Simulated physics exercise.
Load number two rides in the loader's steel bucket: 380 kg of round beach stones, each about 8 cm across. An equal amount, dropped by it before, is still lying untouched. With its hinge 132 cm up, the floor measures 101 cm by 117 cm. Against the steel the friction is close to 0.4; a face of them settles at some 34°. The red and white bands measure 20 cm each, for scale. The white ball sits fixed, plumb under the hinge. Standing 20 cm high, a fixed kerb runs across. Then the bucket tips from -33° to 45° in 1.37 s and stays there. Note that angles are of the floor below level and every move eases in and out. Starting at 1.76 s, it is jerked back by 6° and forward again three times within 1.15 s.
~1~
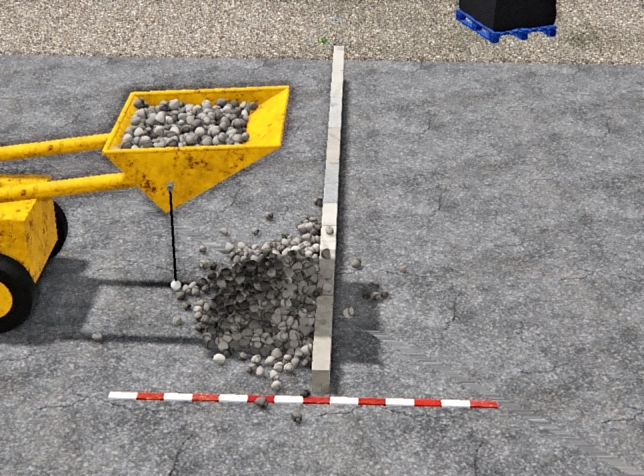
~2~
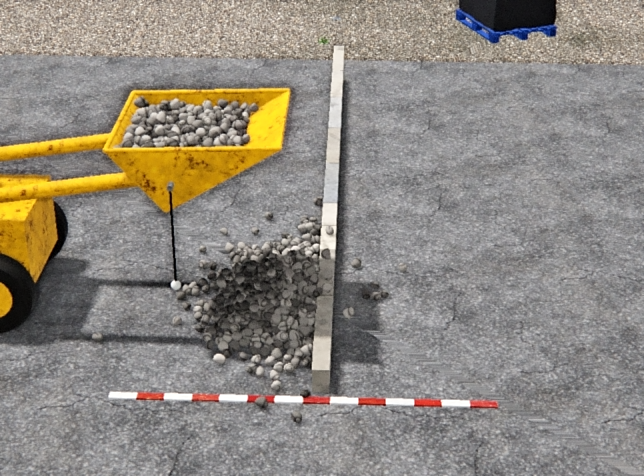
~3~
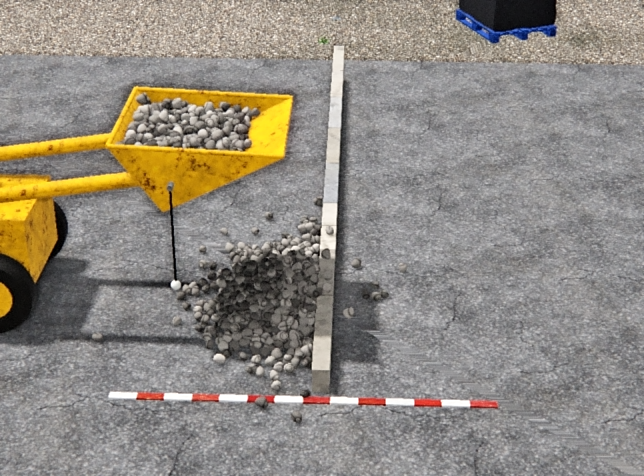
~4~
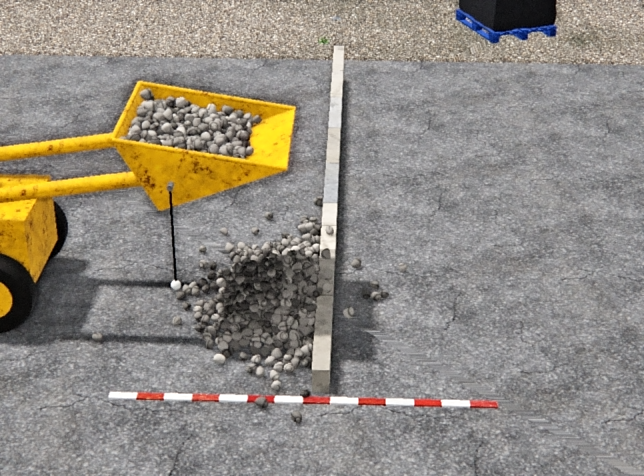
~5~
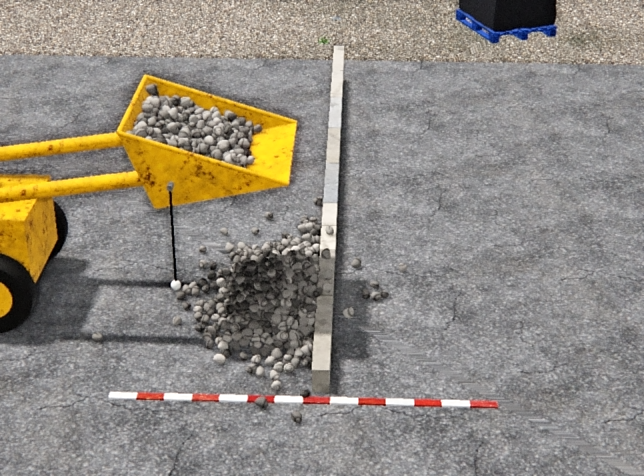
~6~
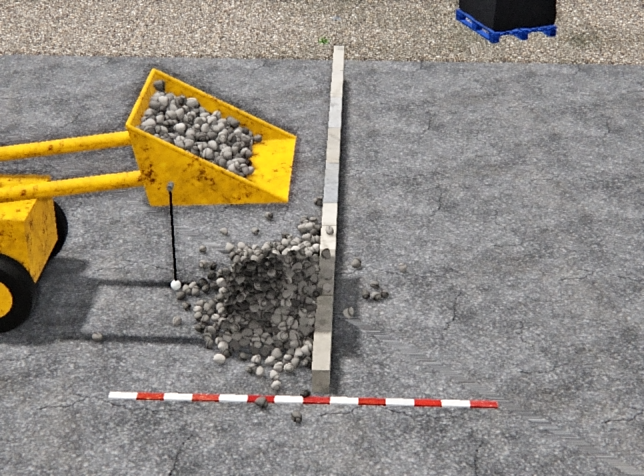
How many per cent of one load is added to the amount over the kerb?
About 26 per cent of a load.
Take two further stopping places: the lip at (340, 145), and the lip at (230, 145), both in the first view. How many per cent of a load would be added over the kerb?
About 90 per cent for the first, 0 per cent for the second.
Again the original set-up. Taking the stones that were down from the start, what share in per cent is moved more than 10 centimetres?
Roughly 20 % of them.
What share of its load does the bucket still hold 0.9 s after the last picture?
Some 30 percent, roughly.
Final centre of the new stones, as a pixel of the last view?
Centre at roughly (291, 285).
Then, 0.4 s after the last picture the floor is at 33°; in per cent of one load, 98 in the bucket, 100 on this side of the kerb, 1 over the kerb; the foremost stones are at (368, 288).
Then, 0.9 s after the last picture the floor is at 45°; in per cent of one load, 32 in the bucket, 166 on this side of the kerb, 1 over the kerb; the foremost stones are at (369, 284).
Then, 2.8 s after the last picture the floor is at 45°; in per cent of one load, 0 in the bucket, 172 on this side of the kerb, 28 over the kerb; the foremost stones are at (493, 308).
Then, 5.4 s after the last picture the floor is at 45°; in per cent of one load, 0 in the bucket, 172 on this side of the kerb, 28 over the kerb; the foremost stones are at (493, 308). Net gain over the kerb, 26.
